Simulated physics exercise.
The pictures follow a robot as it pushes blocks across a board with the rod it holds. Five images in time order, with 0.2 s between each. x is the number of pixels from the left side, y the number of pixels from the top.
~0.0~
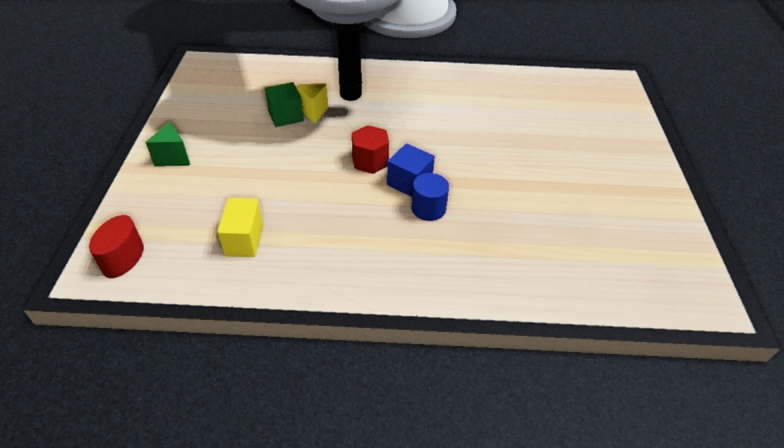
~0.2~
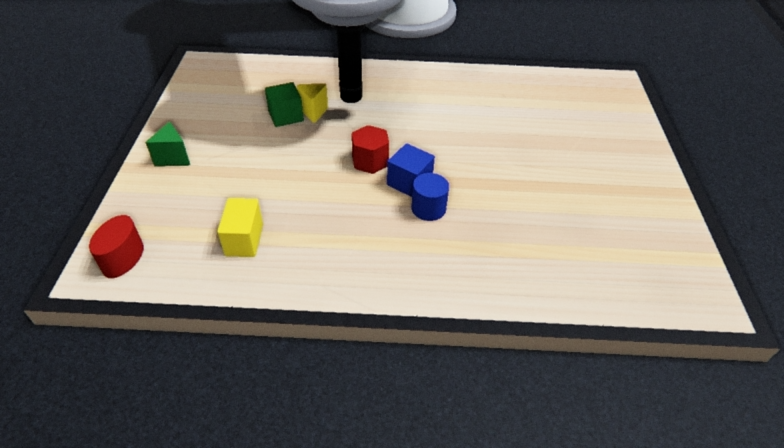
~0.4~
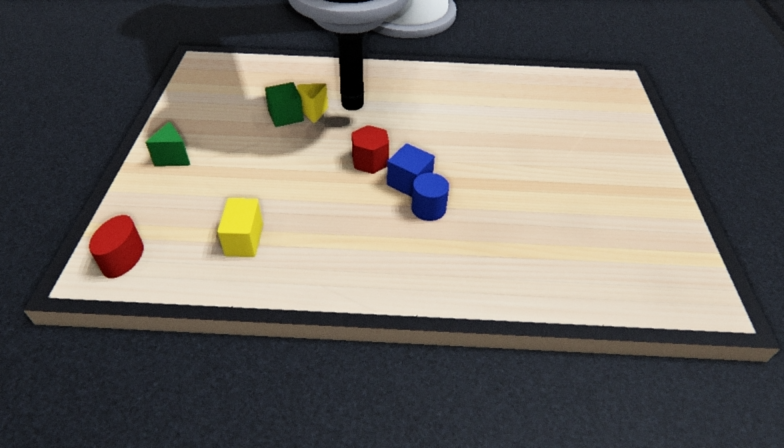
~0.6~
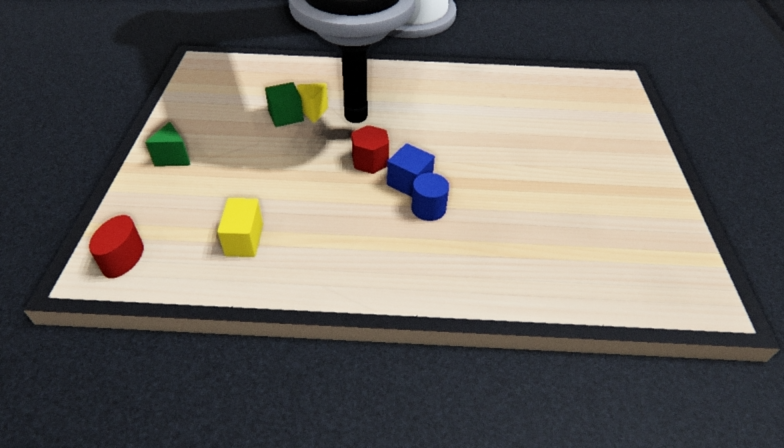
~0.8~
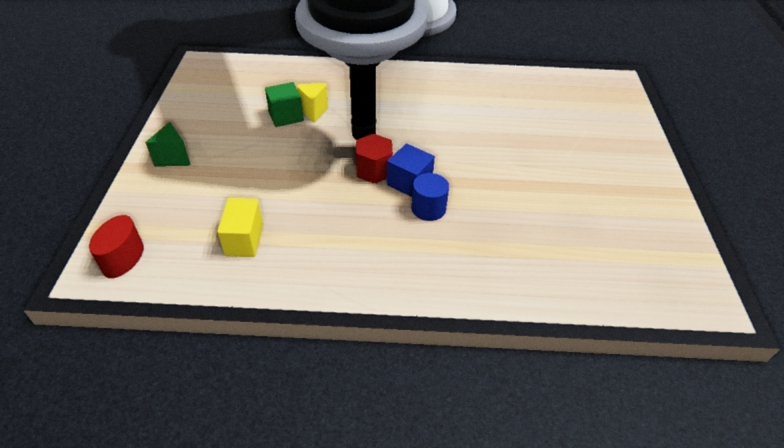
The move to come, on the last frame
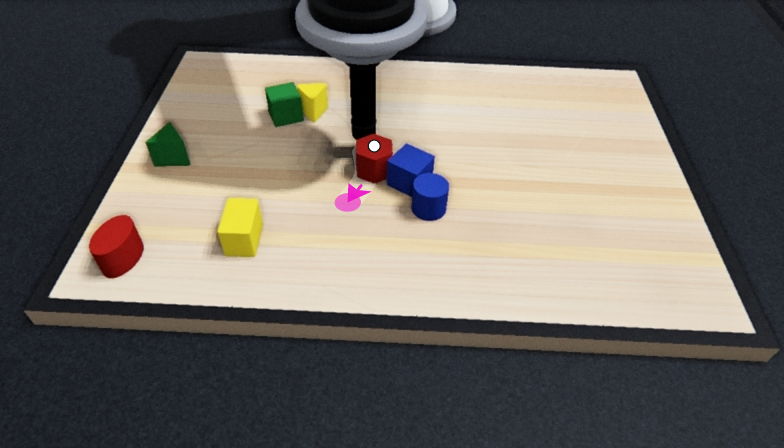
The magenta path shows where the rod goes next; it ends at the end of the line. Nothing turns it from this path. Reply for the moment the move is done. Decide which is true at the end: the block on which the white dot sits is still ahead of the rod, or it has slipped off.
In the end it is beside or behind the rod.
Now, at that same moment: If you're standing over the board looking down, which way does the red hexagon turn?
It goes anticlockwise.
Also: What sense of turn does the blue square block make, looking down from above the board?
If we look at it from overhead, the blue square block pivots counter-clockwise.
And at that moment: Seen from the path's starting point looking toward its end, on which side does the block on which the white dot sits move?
The block on which the white dot sits is shifted sideways to the left, facing along the path from start to end.
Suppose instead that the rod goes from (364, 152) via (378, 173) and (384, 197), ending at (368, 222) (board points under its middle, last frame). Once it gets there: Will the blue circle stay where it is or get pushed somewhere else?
Somewhere new.
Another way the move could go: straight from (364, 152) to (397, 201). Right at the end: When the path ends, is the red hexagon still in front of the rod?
Yes, that is what happens.
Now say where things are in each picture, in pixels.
The first picture shows tip of the rod at (351, 96), middles of tops, red hexagon at (370, 137), blue square block at (411, 158), blue circle at (431, 184).
The second picture shows rod at (351, 98), nothing pushed.
The third picture shows rod at (353, 105), nothing pushed.
The fourth picture shows rod at (356, 117), nothing pushed.
The fifth picture shows rod at (364, 135), red hexagon at (374, 146), blue square block at (411, 158), blue circle at (431, 184).
The line goes from (364, 152) via (367, 168) and (361, 185), ending at (348, 202); the dot is on the red hexagon.
The first path, step by step. Halfway along, rod at (366, 161); red hexagon at (377, 173); blue square block at (416, 162), turned 30° anticlockwise; blue circle at (438, 188).
At the end, rod at (347, 186); red hexagon at (379, 186), turned 30° anticlockwise; blue square block at (416, 162), turned 30° anticlockwise; blue circle at (438, 188).
